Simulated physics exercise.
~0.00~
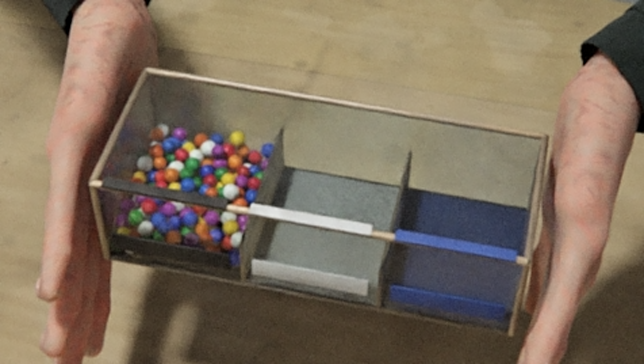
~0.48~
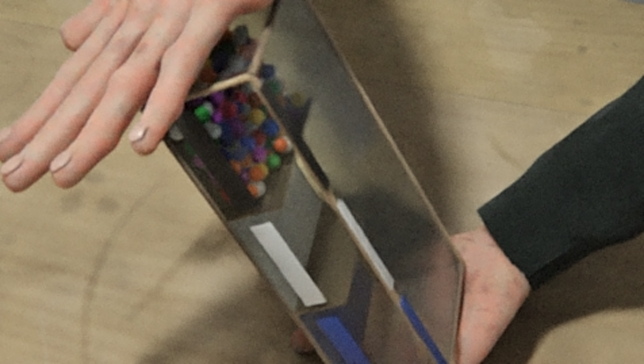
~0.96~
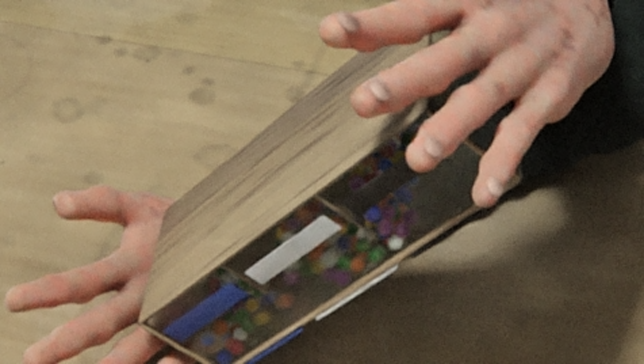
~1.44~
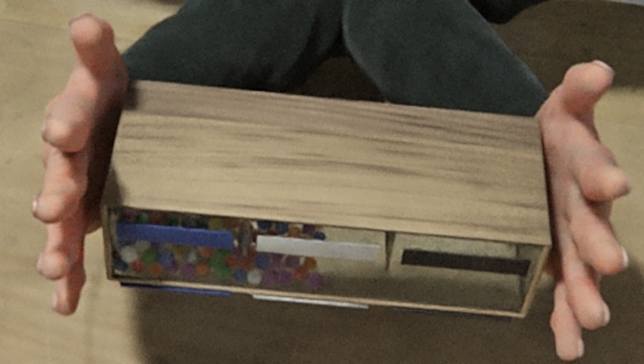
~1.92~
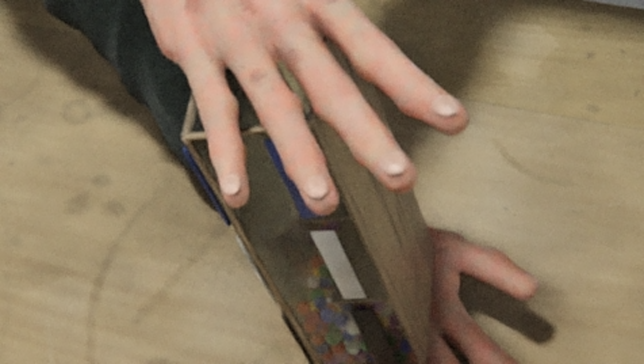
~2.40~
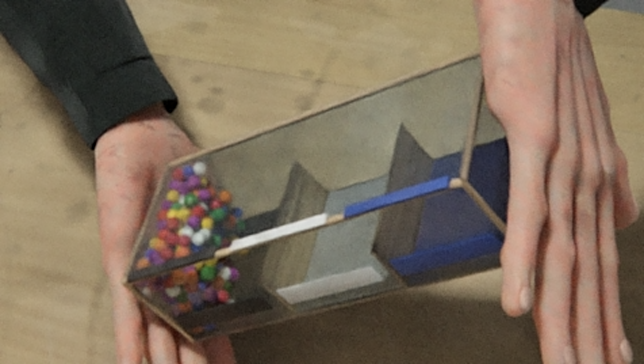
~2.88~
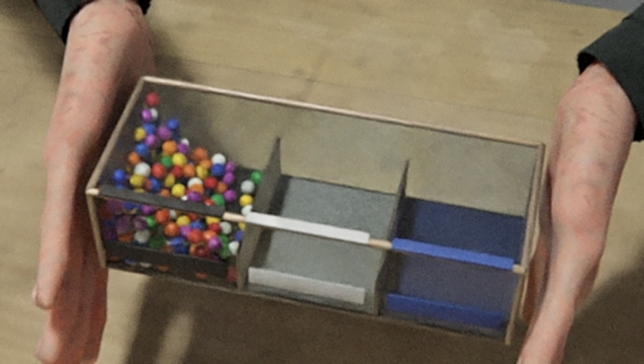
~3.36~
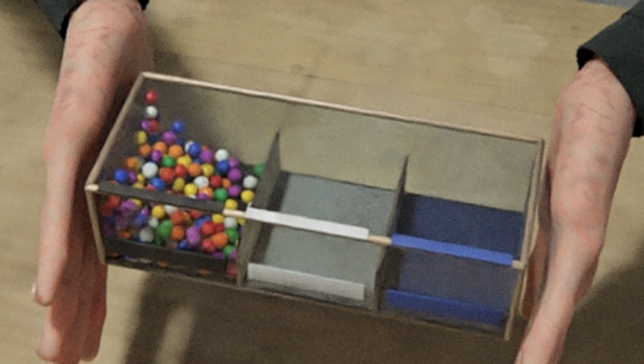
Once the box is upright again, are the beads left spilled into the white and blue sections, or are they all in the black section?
They are all in the black section on the left, and the white and blue sections are empty.
